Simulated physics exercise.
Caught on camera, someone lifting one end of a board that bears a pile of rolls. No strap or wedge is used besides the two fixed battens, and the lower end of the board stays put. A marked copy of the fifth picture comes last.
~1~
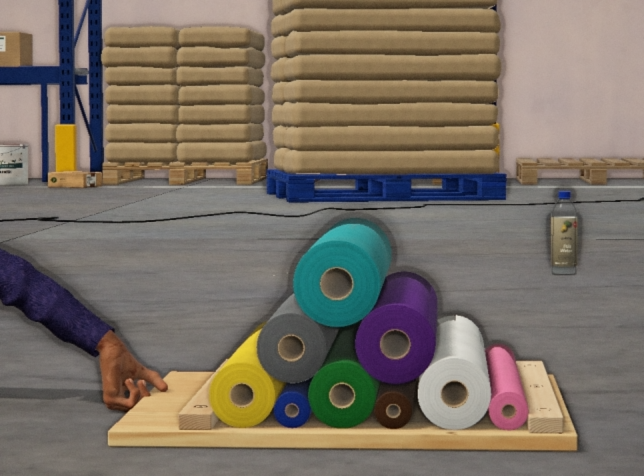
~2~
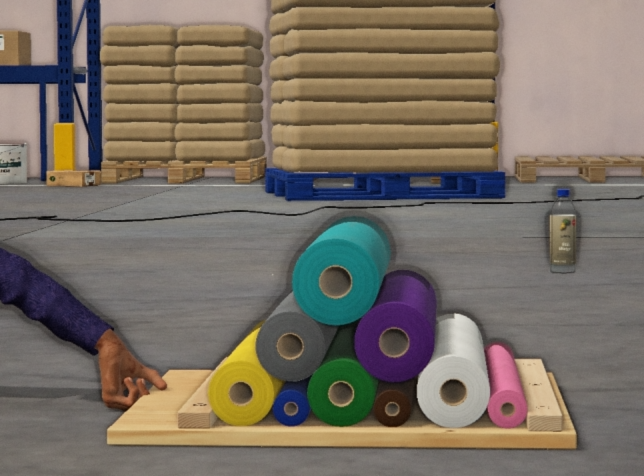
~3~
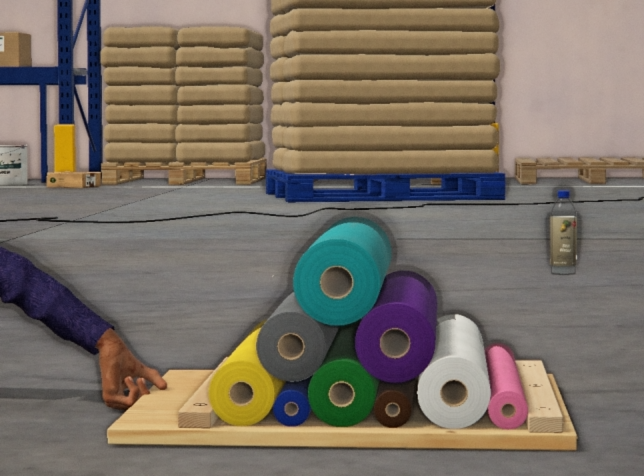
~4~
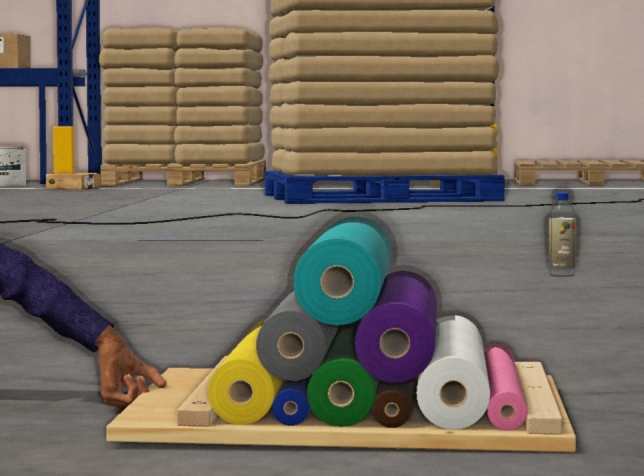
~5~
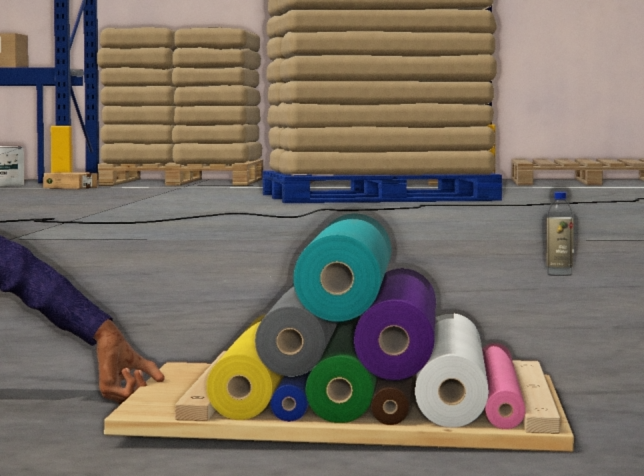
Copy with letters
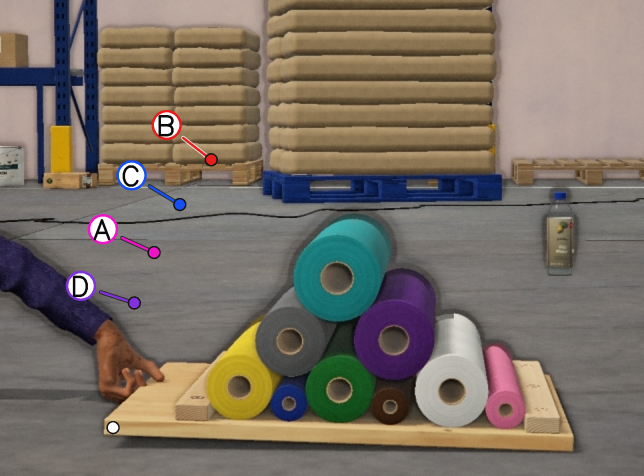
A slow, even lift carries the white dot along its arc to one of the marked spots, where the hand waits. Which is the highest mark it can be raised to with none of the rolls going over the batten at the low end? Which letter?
It can be raised to B.
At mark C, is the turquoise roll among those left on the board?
Yes.
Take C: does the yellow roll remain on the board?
Yes, with C.
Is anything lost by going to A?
No, at A.
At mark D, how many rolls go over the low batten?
With D, none.
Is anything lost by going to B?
No.
On the marked copy, A at (154, 252); B at (211, 160); C at (180, 205); D at (135, 303); the white dot at (113, 427).
Taking B. A third of the way, board at 20°.
Two thirds of the way, board at 38°.
When it is over, board at 38°, none over the low batten.
As for the rest, A none over the low batten; C none over the low batten; D none over the low batten.
